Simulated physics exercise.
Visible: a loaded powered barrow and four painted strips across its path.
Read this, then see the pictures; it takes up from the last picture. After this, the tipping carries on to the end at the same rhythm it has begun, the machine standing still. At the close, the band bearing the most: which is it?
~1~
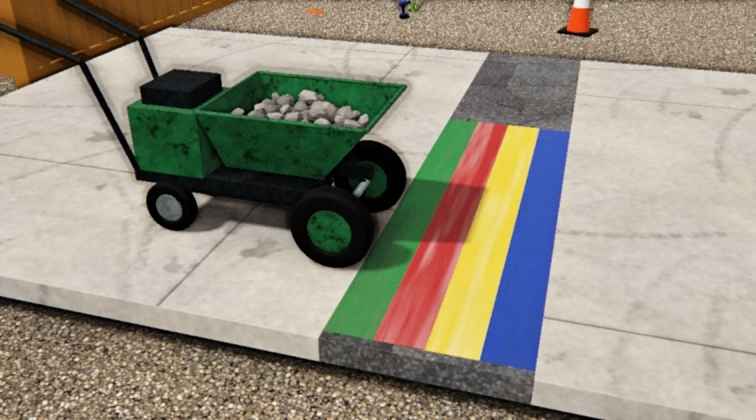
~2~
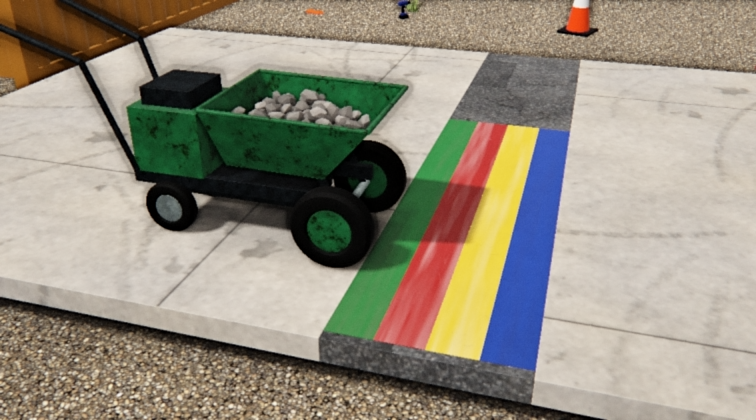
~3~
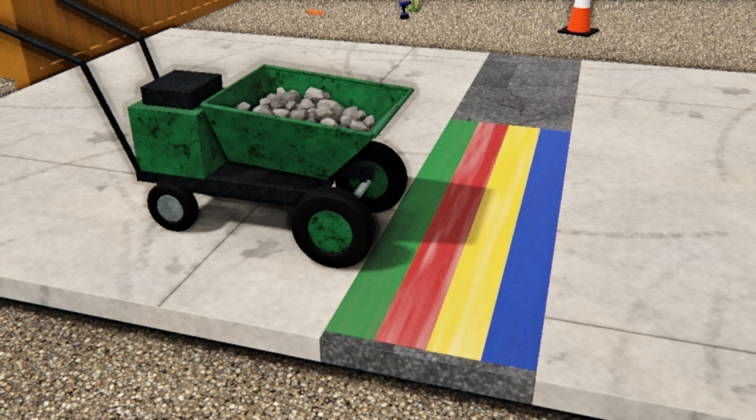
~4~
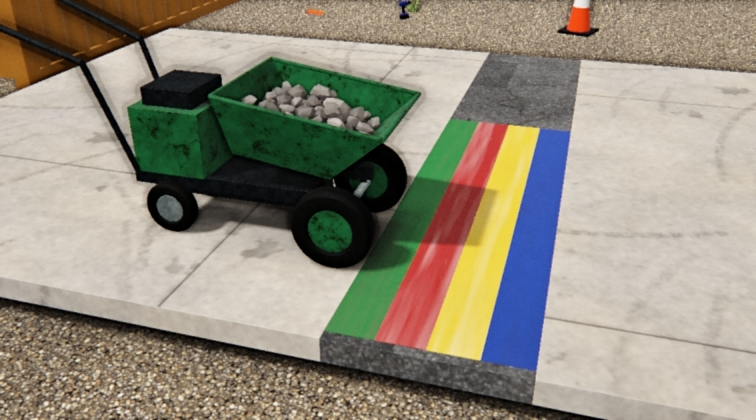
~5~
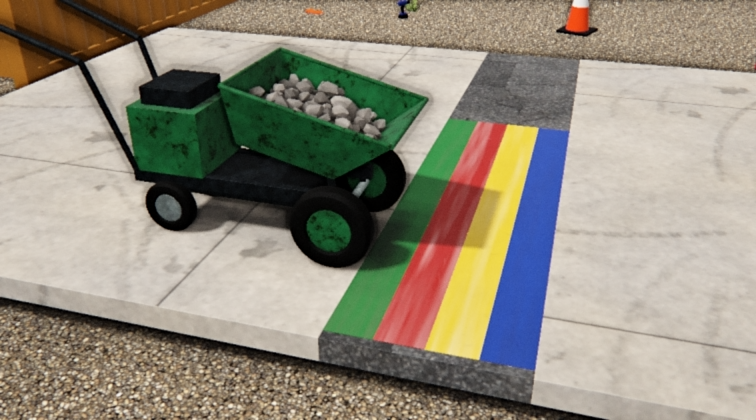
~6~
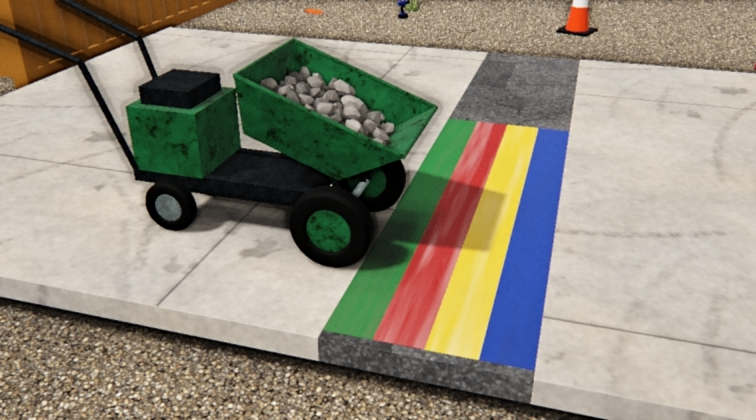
It is the yellow band.
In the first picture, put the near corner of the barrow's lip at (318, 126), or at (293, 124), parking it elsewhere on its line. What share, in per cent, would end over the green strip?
About 10 percent at the first place and about 30 percent at the second.
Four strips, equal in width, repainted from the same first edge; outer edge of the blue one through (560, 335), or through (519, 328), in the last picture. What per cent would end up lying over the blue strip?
The first gives around 20 per cent, the second around 40 per cent.
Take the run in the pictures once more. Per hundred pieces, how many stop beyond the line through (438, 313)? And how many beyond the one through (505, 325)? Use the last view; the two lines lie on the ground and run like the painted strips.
Close to 80 per cent, then close to 30 per cent.
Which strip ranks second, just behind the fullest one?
The next spot goes to the strip in blue.
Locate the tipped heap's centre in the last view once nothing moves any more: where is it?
(498, 252).
Soon, skip tipped steeply; all in the skip.
A while on, skip tipped right over; most in the skip; a stray few over the red strip; about a quarter over the yellow strip; a stray few over the blue strip; a stray few falling.
Towards the end, skip tipped right over; a small part in the skip; a stray few over the red strip; about half over the yellow strip; about a quarter over the blue strip; a small part off the paint.
Finally, skip tipped right over; a small part in the skip; none over the green strip; a small part over the red strip; about half over the yellow strip; about a quarter over the blue strip; a small part off the paint.
